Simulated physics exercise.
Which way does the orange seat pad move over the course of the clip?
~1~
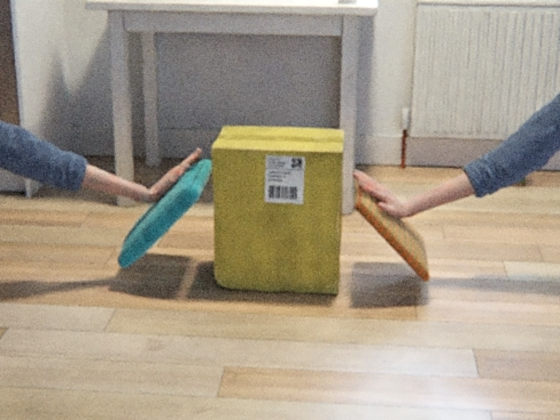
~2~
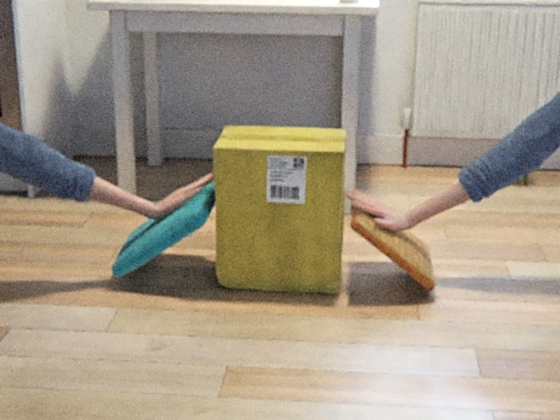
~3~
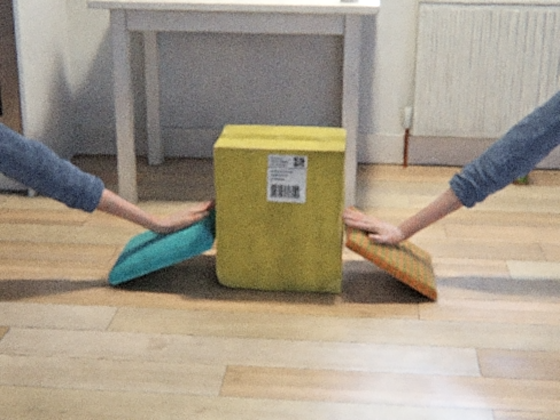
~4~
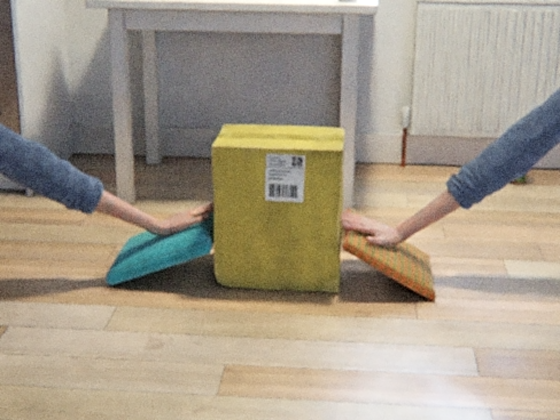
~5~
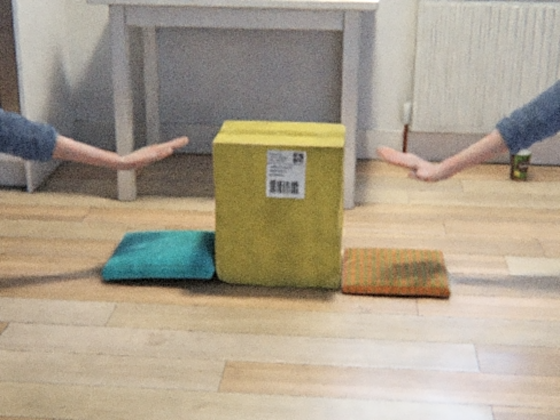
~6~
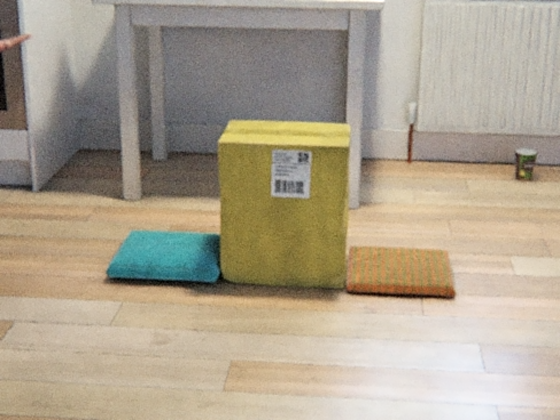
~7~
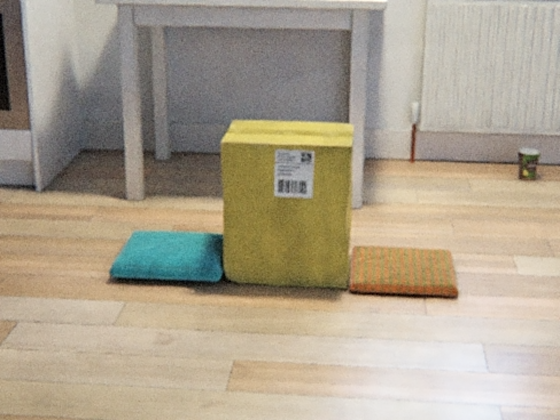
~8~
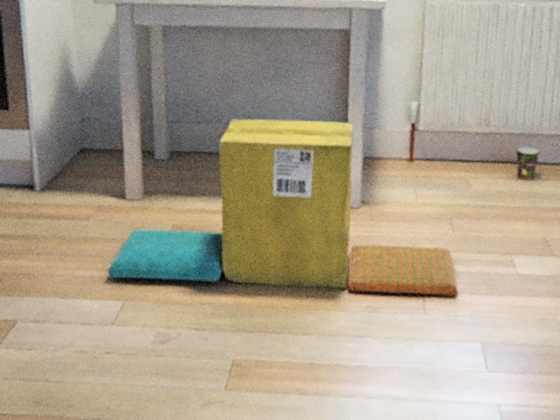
The orange seat pad moves downward, going from a slant against the box to lying flat on the floor.
At the start, two hands hold a turquoise cushion on the left and an orange seat pad on the right, both leaning at a slant against a yellow box on a bare wooden floor. The hands lower, and the cushion and the pad tilt further down beside the box. For a moment they stay at a low slant with the hands still on them. Then the hands let go and draw back, and both drop flat. The arms leave the view, and the cushion and pad lie still on either side of the upright box.
